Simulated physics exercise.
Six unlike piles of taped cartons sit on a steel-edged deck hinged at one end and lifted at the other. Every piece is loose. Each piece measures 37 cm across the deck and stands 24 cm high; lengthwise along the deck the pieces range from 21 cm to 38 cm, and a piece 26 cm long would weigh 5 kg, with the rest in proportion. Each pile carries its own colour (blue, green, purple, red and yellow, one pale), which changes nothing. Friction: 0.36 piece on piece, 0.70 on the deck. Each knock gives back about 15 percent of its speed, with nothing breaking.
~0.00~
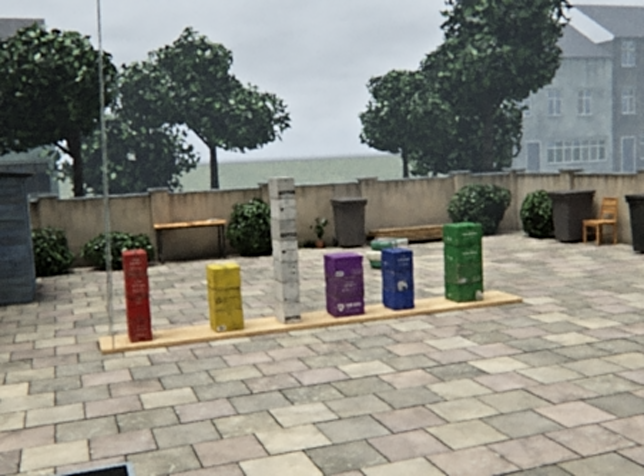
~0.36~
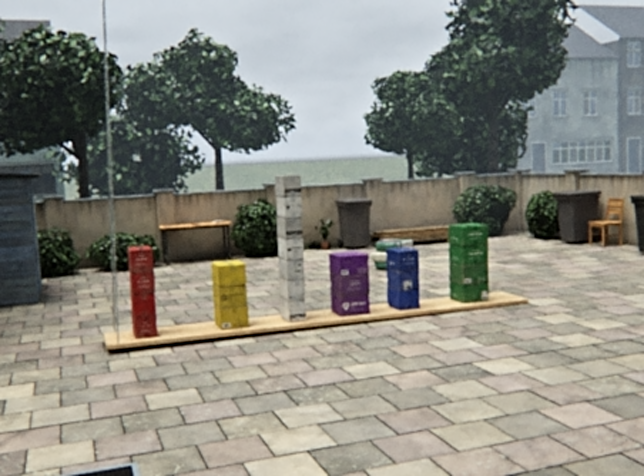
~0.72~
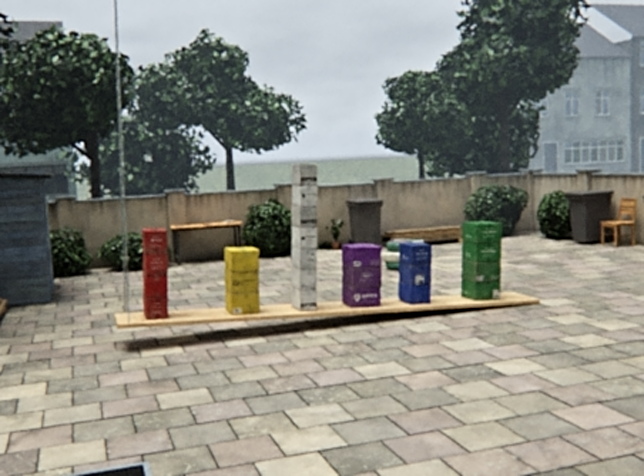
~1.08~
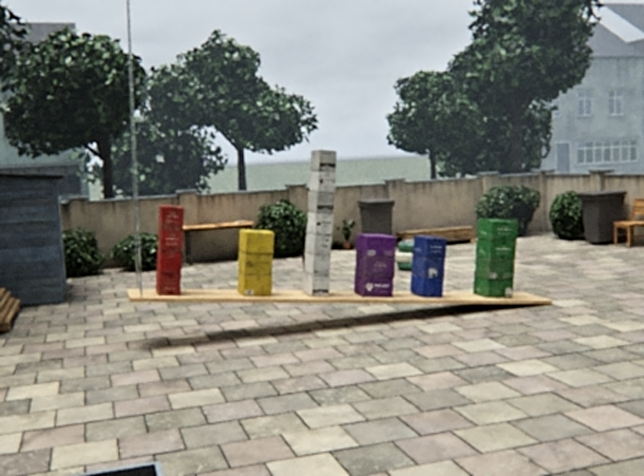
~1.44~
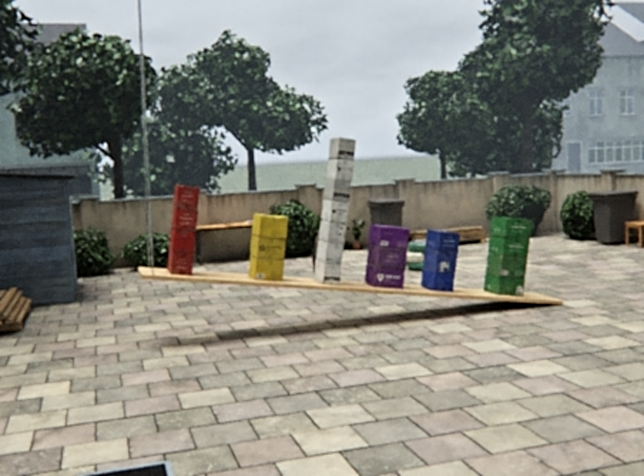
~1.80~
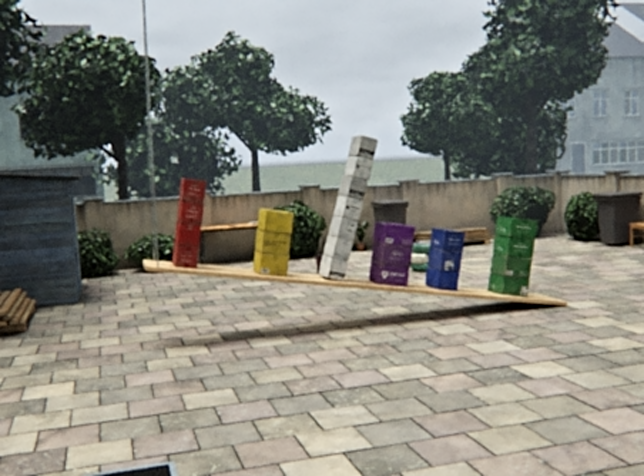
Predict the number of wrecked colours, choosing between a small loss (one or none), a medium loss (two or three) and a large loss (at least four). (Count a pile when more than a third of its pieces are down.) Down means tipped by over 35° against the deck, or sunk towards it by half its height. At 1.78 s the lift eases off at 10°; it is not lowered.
It is a medium loss, two or three.
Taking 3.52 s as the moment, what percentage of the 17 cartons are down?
45 %.
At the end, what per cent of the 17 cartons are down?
Close to 45 per cent of them.
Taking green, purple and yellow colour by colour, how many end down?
Down at the end: Green 3, purple 2 and yellow 0.
By 2.20 s, slope 10°; none of the 17 other cartons down.
By 2.78 s, slope 10°; none of the 17 other cartons down, 7 disturbed; top purple carton tilted 17°; top green carton moved 9 cm.
By 3.52 s, slope 10°; 8 of the 17 other cartons down; top blue carton on its side; top green carton on its side.
When it is over (5.5 s), slope 10°; 8 of the 17 other cartons down; top green carton upside down; top blue carton upside down. Wrecked, blue, green and purple. In pixels of the last frame, middles, top green carton near (622, 290), top blue carton near (545, 282).
